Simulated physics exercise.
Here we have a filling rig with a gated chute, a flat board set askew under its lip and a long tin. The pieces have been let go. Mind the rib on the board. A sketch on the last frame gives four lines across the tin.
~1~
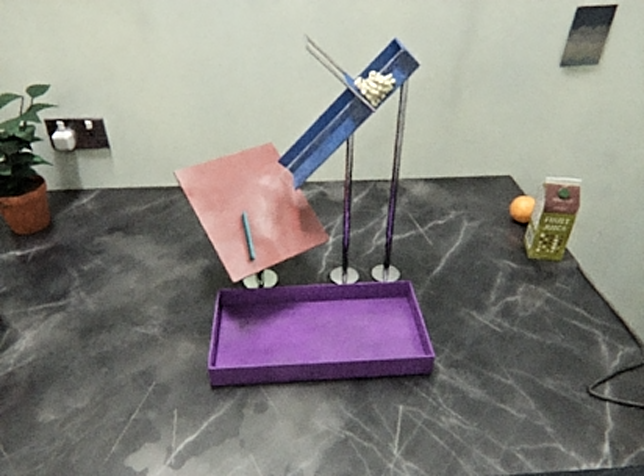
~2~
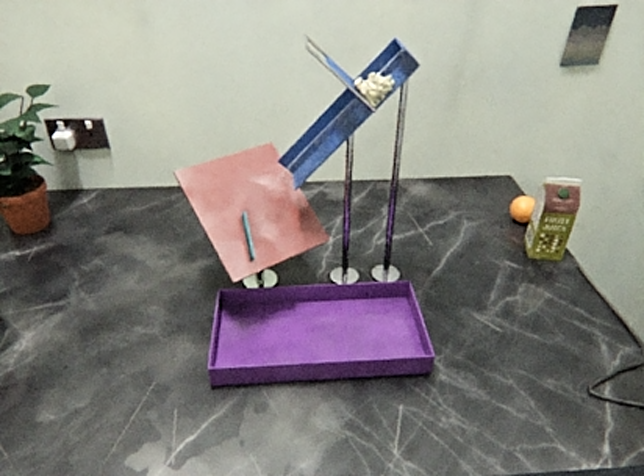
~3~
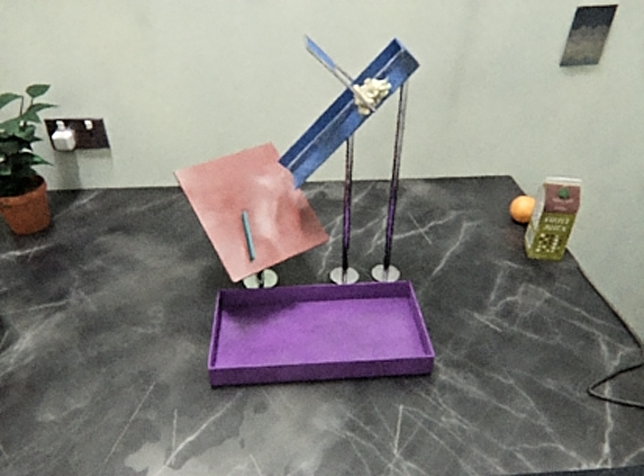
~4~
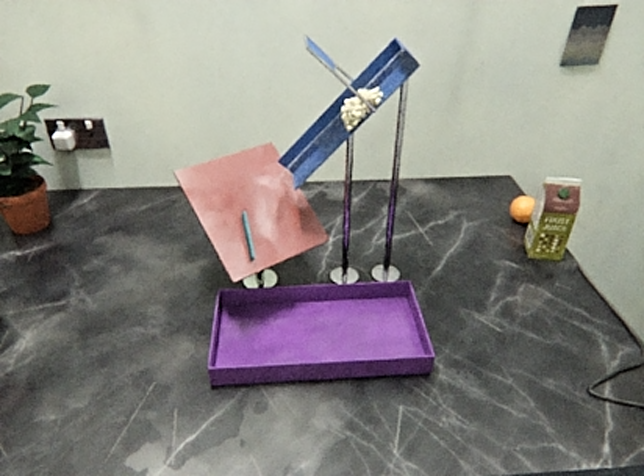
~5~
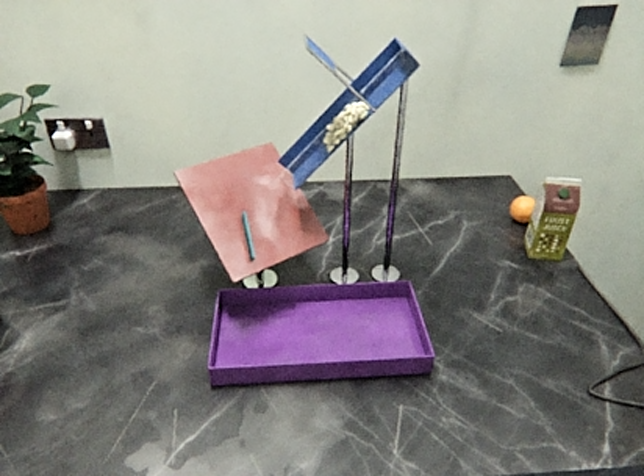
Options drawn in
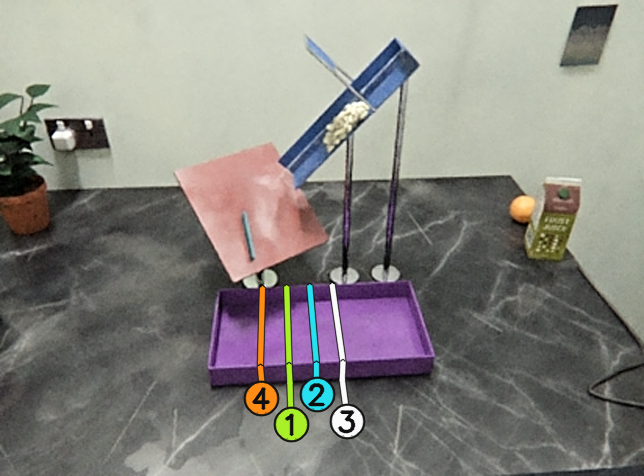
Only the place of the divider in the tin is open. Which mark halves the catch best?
1 is best.
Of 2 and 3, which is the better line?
2 it is.
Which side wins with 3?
More lands on the left.
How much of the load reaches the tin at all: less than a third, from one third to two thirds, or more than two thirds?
More than two thirds.
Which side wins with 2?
Left.
On the marked copy, line 1 crosses the front rim at (289, 364); line 2 crosses the front rim at (316, 362); line 3 crosses the front rim at (342, 361); line 4 crosses the front rim at (260, 365).
For line 1, of what is caught, about half on the left of the divider, about half on the right.
For line 2, of what is caught, most on the left of the divider, about a quarter on the right.
For line 3, of what is caught, nearly all on the left of the divider, a stray few on the right.
For line 4, of what is caught, a small part on the left of the divider, nearly all on the right.
